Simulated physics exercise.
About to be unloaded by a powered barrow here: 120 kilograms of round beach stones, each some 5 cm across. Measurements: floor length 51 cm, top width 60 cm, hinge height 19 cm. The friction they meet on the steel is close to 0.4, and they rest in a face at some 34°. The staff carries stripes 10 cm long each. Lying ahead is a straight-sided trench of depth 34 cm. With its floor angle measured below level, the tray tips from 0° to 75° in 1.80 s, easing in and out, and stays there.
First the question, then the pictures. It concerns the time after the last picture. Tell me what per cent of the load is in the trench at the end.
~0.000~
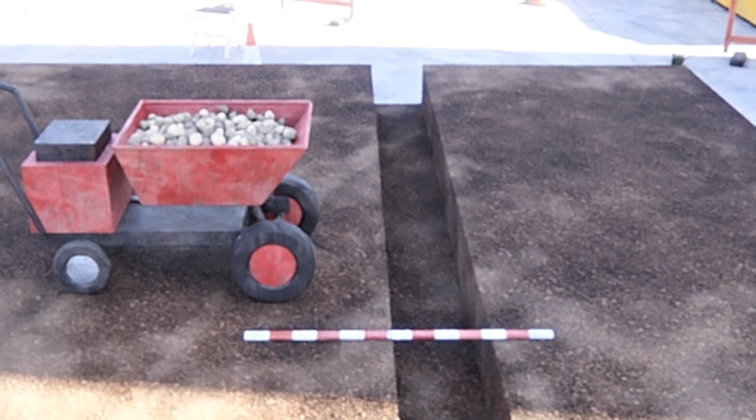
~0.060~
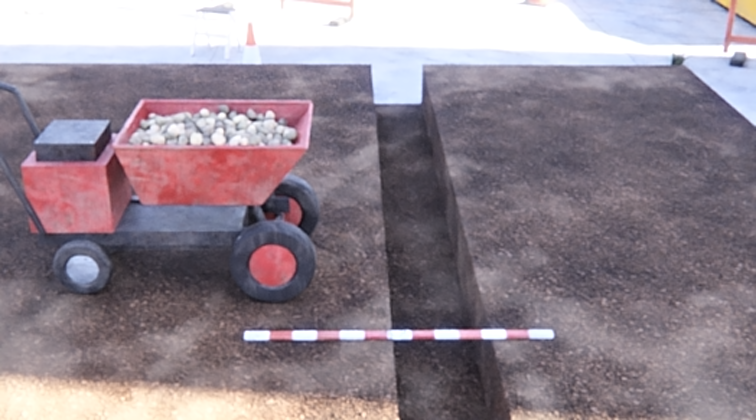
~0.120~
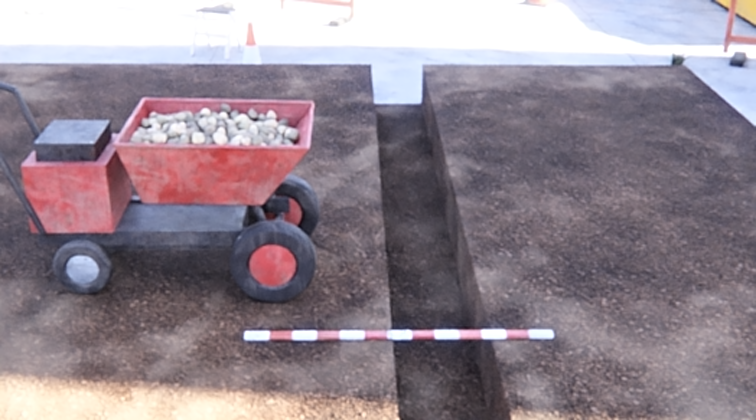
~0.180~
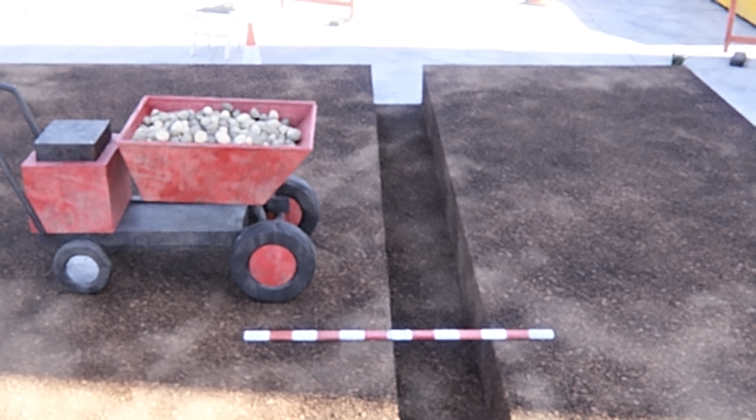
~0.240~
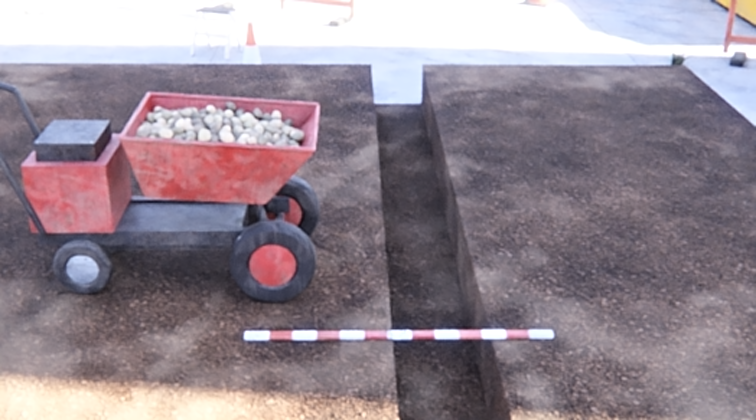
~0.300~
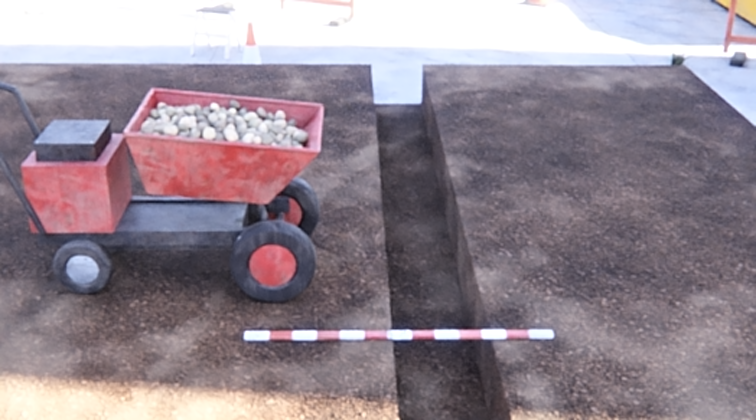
Some 97 per cent.
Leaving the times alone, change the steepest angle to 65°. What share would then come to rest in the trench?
I'd guess some 95 in a hundred.
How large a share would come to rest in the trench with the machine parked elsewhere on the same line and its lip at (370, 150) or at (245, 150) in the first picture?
I'd expect close to 30 per cent at the first and 85 per cent at the second.
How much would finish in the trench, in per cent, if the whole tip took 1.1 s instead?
Probably about 90 in a hundred.
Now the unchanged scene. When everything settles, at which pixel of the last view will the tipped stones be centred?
(438, 319).
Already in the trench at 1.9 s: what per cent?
About 70 per cent by then.
After 1.4 s the floor is at 63°; 95 % in the tray, 5 % in the trench; the foremost stones are at (441, 275).
After 1.9 s the floor is at 75°; 26 % in the tray, 71 % in the trench, 2 % past the trench; the foremost stones are at (536, 273).
After 2.2 s the floor is at 75°; 7 % in the tray, 91 % in the trench, 3 % past the trench; the foremost stones are at (567, 270).
After 4.2 s the floor is at 75°; 0 % in the tray, 97 % in the trench, 3 % past the trench; the foremost stones are at (573, 270).
